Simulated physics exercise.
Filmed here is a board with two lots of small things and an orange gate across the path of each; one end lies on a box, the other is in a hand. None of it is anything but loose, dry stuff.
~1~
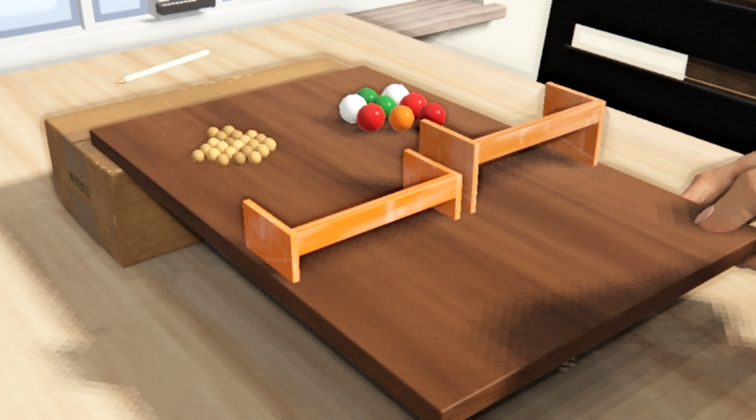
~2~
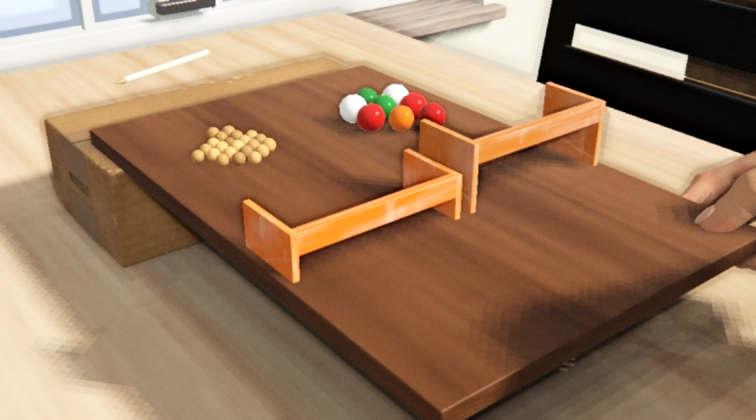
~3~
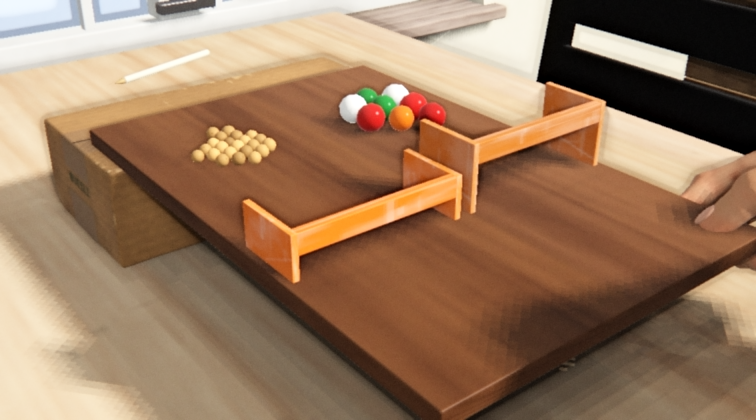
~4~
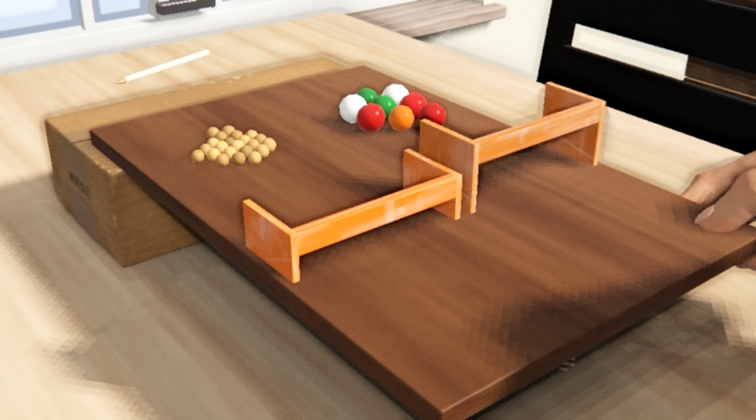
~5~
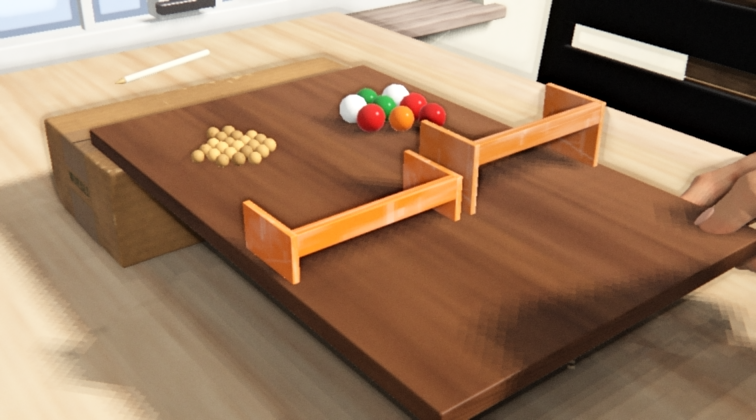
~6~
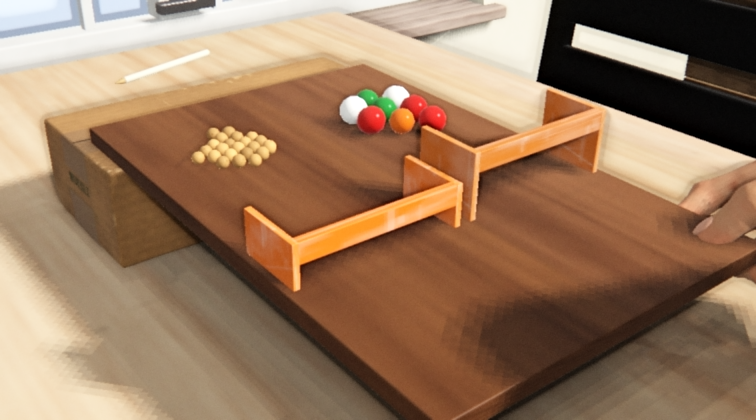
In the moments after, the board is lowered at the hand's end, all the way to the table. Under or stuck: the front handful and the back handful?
Looks like the front handful has enough room; looks like the back handful has enough room.
Then, 0.37 s later than the last frame, board sloping at 7°; front handful on its way down; back handful on its way down.
Then, 0.76 s later than the last frame, board sloping at 13°; front handful roughly a quarter past its gate; back handful roughly a third past its gate.
Then, 1.22 s later than the last frame, board resting at 14°; front handful every one past its gate; back handful every one past its gate.
When it is over, board resting at 14°; front handful every one past its gate; back handful every one past its gate.
